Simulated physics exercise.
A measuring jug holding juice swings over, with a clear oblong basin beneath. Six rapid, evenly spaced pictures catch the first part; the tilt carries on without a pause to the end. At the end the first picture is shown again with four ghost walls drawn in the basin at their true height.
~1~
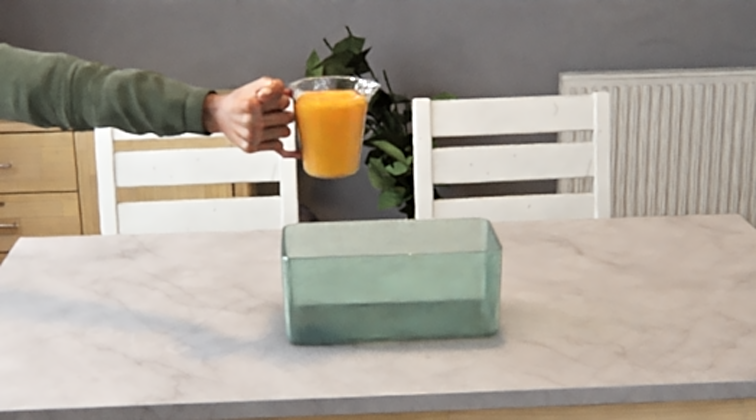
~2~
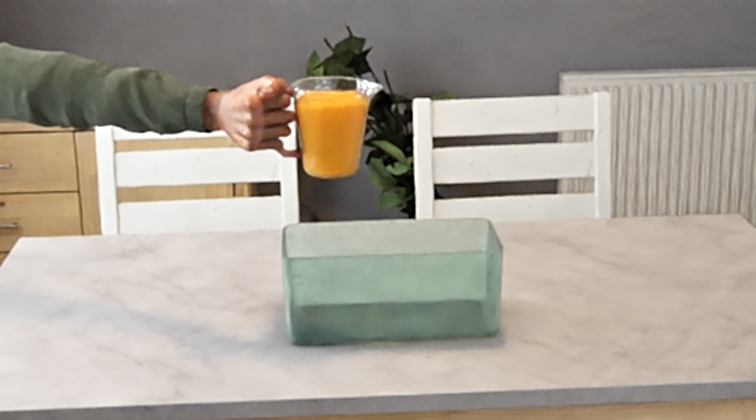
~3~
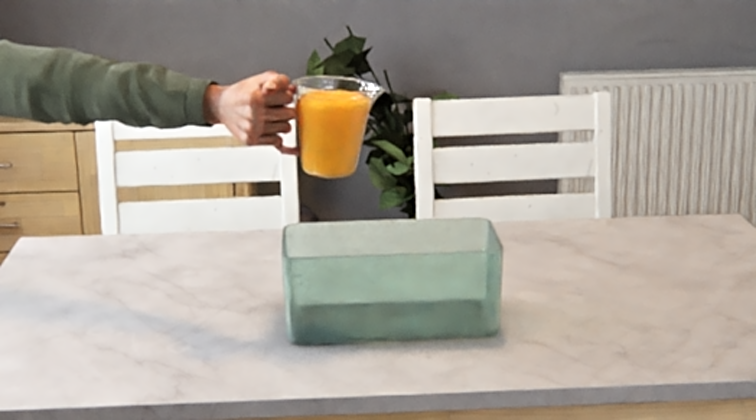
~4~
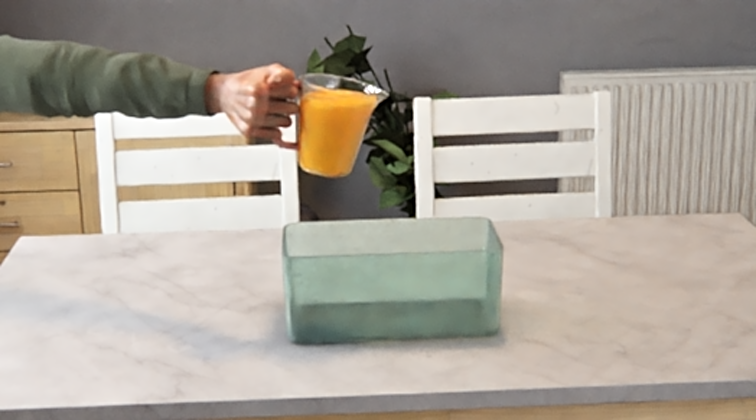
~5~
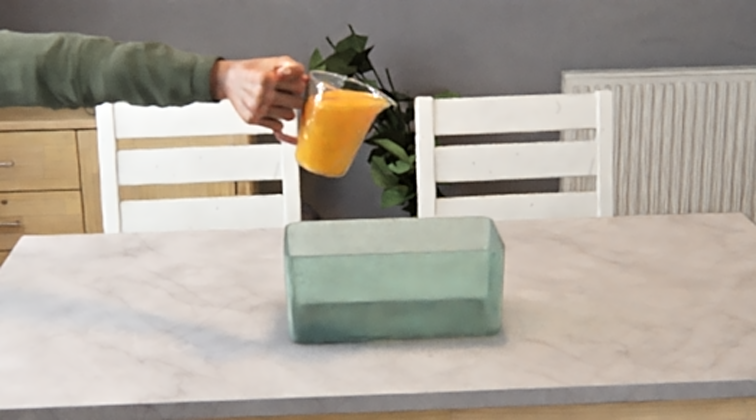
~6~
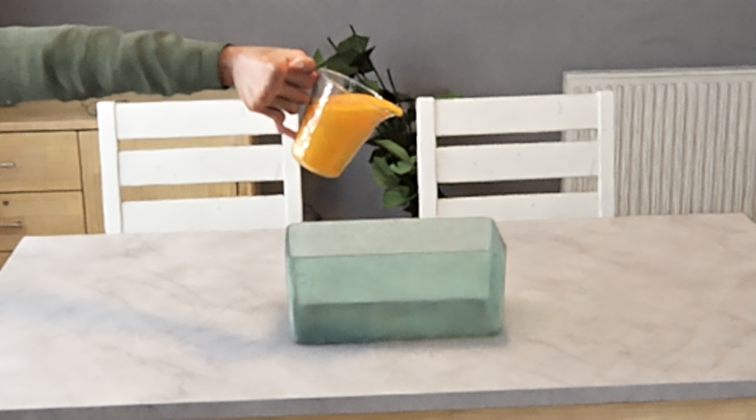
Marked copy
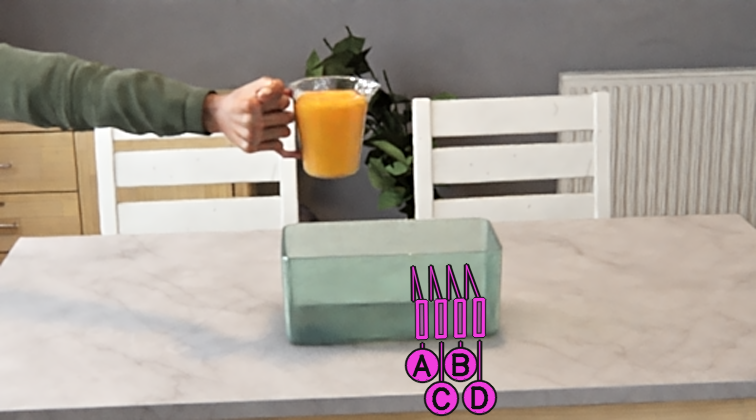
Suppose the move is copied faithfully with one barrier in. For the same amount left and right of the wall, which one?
Use place C.
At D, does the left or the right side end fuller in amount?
The left side.
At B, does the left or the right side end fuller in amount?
More ends on the left.
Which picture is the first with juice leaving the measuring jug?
Picture 6.
In magenta, A at (422, 343); B at (460, 342); C at (441, 342); D at (479, 341).
Choosing A, about 10 % ends left of the wall and 90 % right of it.
Choosing B, about 86 % ends left of the wall and 12 % right of it.
Choosing C, about 49 % ends left of the wall and 50 % right of it.
Choosing D, about 94 % ends left of the wall and 4 % right of it.
